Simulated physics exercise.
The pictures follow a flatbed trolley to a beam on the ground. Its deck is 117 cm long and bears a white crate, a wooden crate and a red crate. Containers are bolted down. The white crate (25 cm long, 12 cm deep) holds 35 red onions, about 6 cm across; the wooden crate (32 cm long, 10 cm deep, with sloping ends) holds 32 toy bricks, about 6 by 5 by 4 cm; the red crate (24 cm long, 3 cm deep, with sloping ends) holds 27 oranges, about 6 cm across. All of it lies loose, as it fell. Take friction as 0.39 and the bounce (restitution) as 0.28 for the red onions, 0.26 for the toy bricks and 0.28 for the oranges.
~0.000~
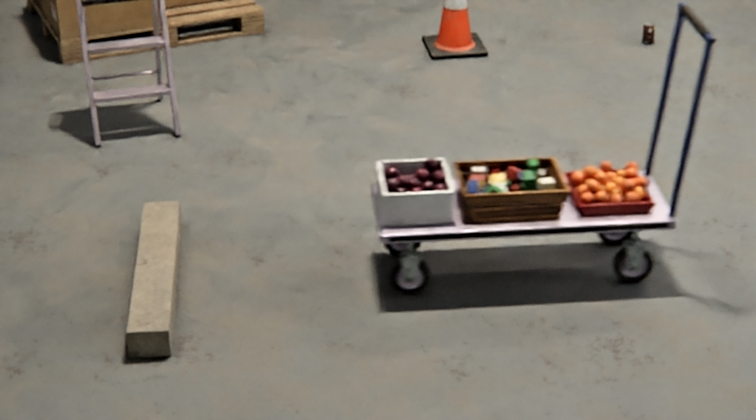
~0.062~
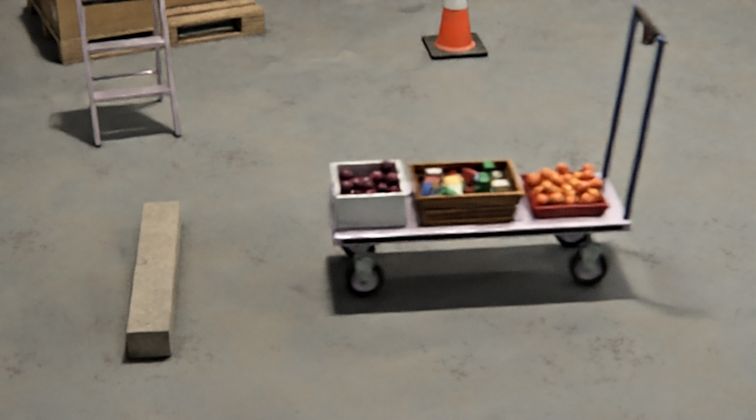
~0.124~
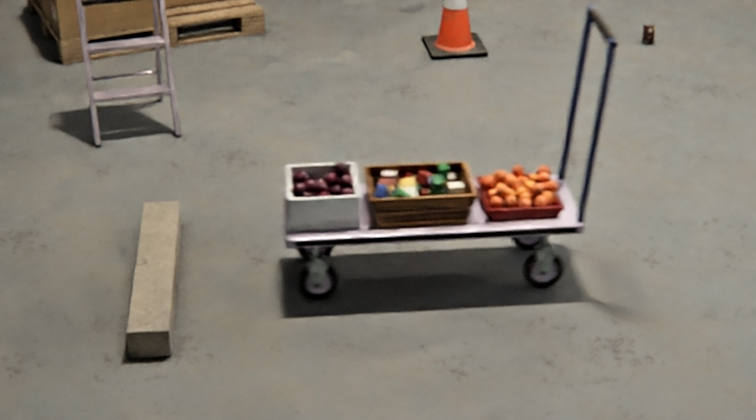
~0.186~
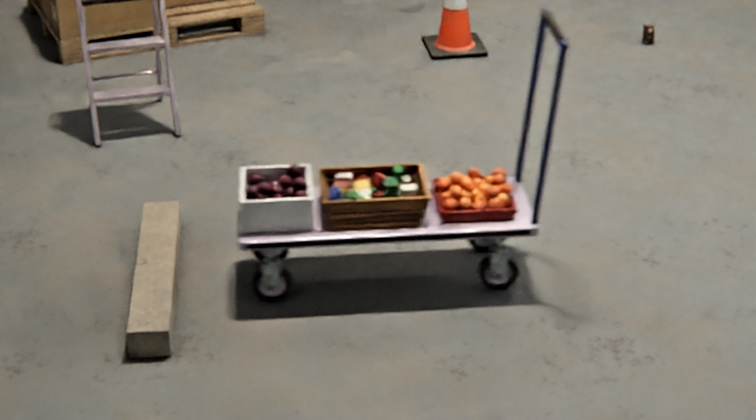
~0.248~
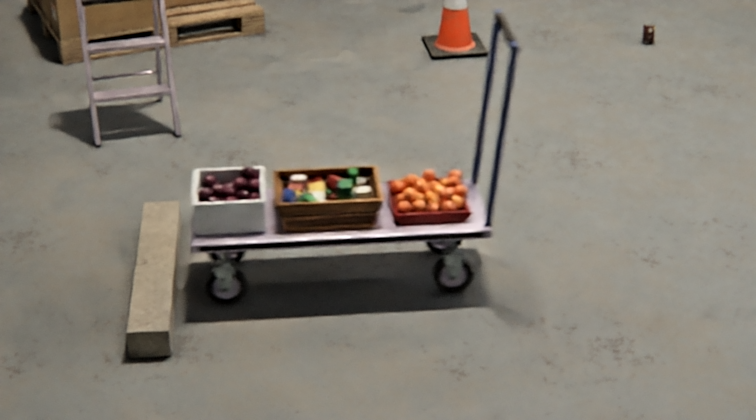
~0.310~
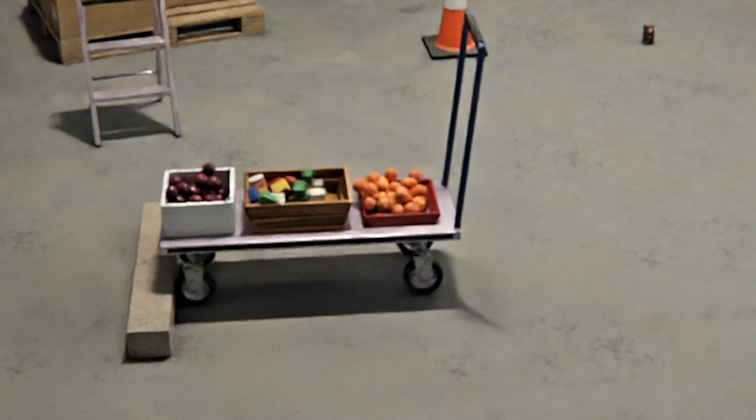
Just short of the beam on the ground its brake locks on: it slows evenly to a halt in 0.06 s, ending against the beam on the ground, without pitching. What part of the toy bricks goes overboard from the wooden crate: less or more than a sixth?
Out of the wooden crate go fewer than one in six of the toy bricks.
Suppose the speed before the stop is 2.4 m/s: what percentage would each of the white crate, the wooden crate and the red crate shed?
Then white crate 10, wooden crate 0, red crate 30 per cent.
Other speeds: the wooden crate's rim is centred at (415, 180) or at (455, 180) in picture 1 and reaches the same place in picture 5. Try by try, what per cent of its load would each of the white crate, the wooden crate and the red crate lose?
White crate 0 then 10, wooden crate 0 then 0, red crate 20 then 30 per cent.
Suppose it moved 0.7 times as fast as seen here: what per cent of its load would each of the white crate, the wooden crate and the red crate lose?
In that case white crate 0, wooden crate 0, red crate 30 per cent.
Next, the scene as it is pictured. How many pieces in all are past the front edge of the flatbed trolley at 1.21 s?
Some 6 pieces.
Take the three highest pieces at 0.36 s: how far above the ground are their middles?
Some 48 cm up.
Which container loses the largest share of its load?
The red crate.
After 0.36 s, the white crate has all 35, the wooden crate has all 32 and the red crate is down by 8 of 27.
After 0.48 s, the white crate is down by 5 of 35, the wooden crate is down by 2 of 32 and the red crate is down by 11 of 27.
After 0.71 s, the white crate is down by 5 of 35, the wooden crate is down by 2 of 32 and the red crate is down by 13 of 27.
Outcome (at 1.21 s), the white crate is down by 5 of 35, the wooden crate is down by 2 of 32 and the red crate is down by 12 of 27. Asked share, 2 of 32, 6 per cent.
